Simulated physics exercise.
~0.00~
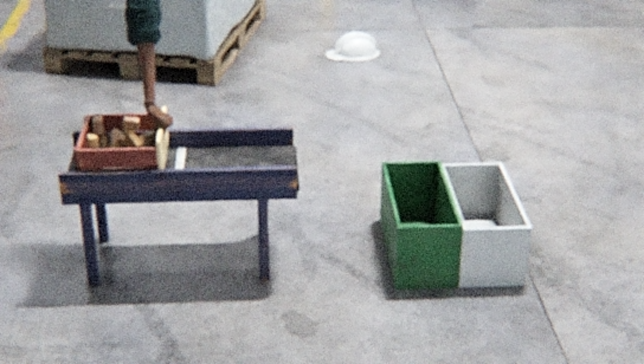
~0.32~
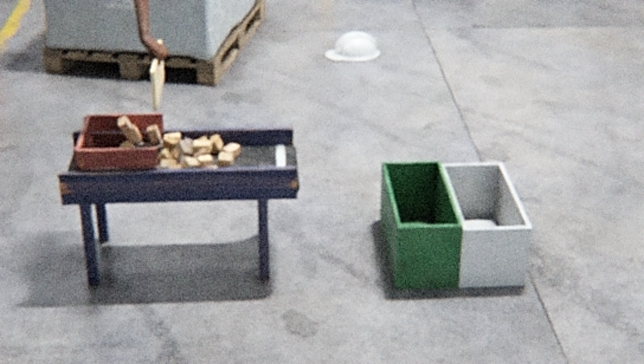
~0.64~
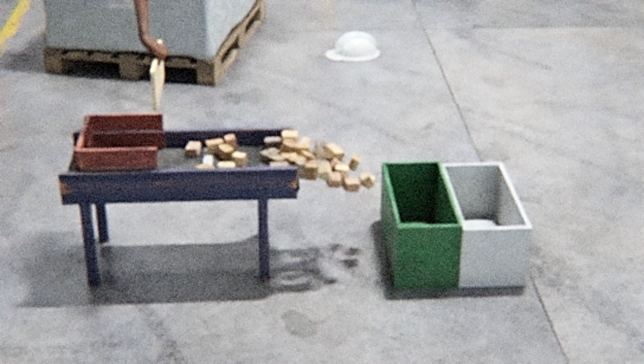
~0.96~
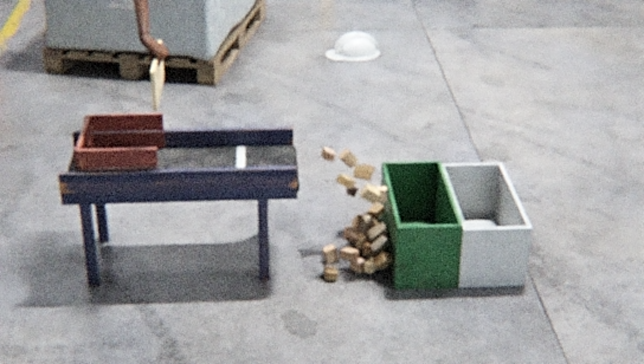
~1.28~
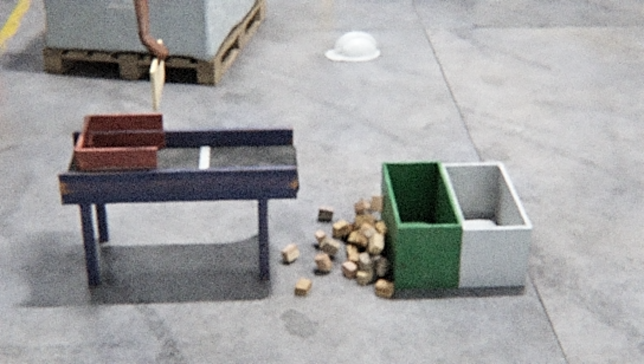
On a concrete warehouse floor, an arm lifted a gate from a red pen, and a load of small wooden blocks rode a belt rightward, spilled off its end, and dropped short of the green tote, settling in a scattered heap against its side.
